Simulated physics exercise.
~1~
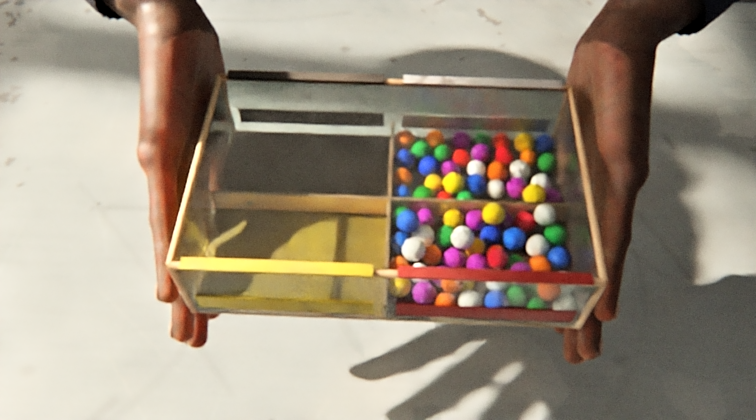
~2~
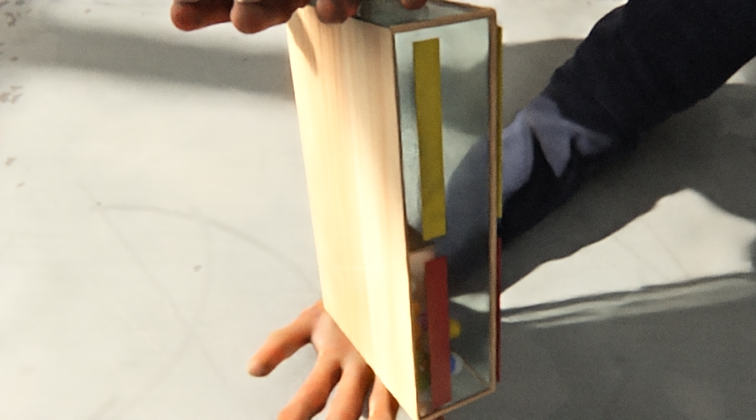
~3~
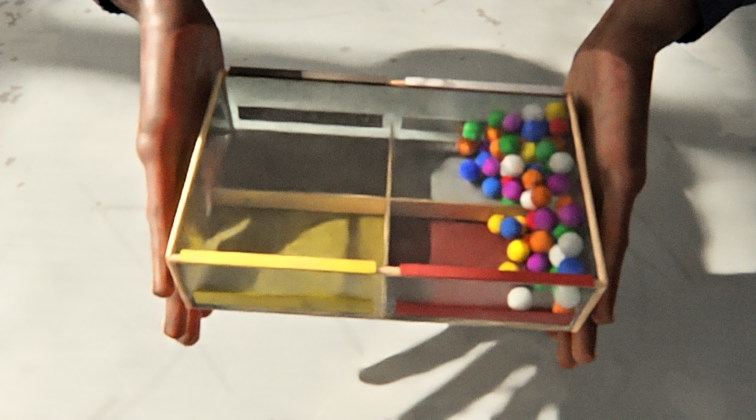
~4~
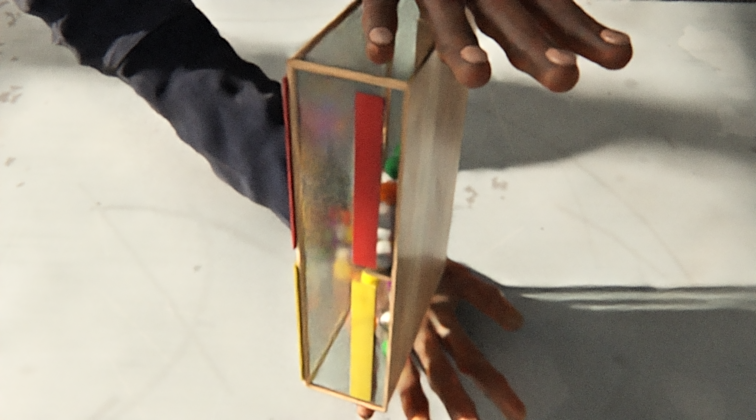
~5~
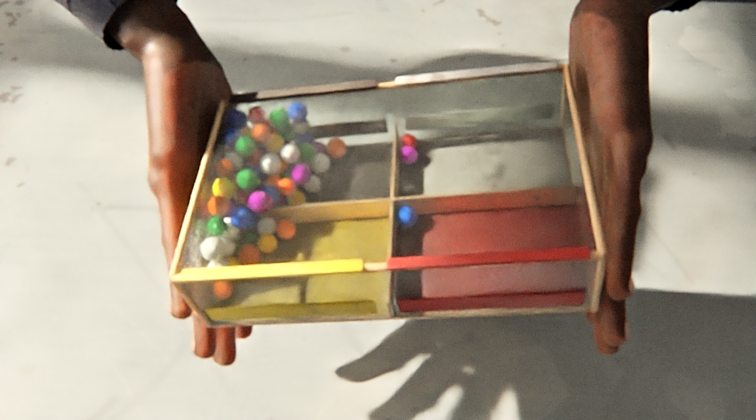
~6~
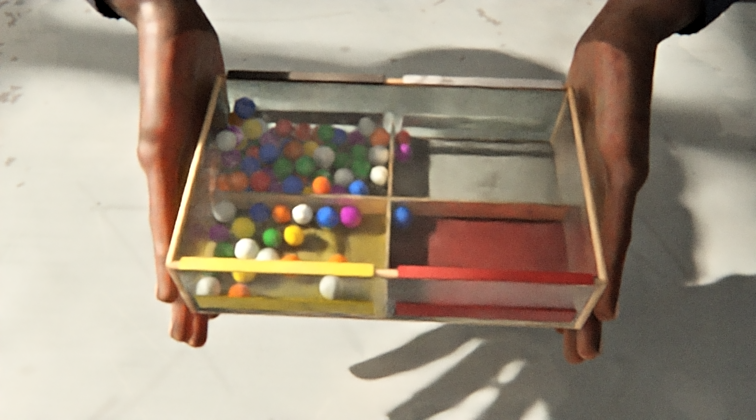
Many small multicoloured balls fill the two right-hand compartments of a clear-lidded, four-part box, held by two hands above a pale, sunlit surface and seen from above. Yellow and red strips mark the near edge, with black and white ones along the far edge. The hands tip the box steeply onto its right side, then bring it level, leaving the balls bunched at the right. Next they tip it steeply the opposite way, and the balls tumble left. Level again, the box holds most balls in the far-left compartment, fewer in the yellow one, and just a few stragglers at right.
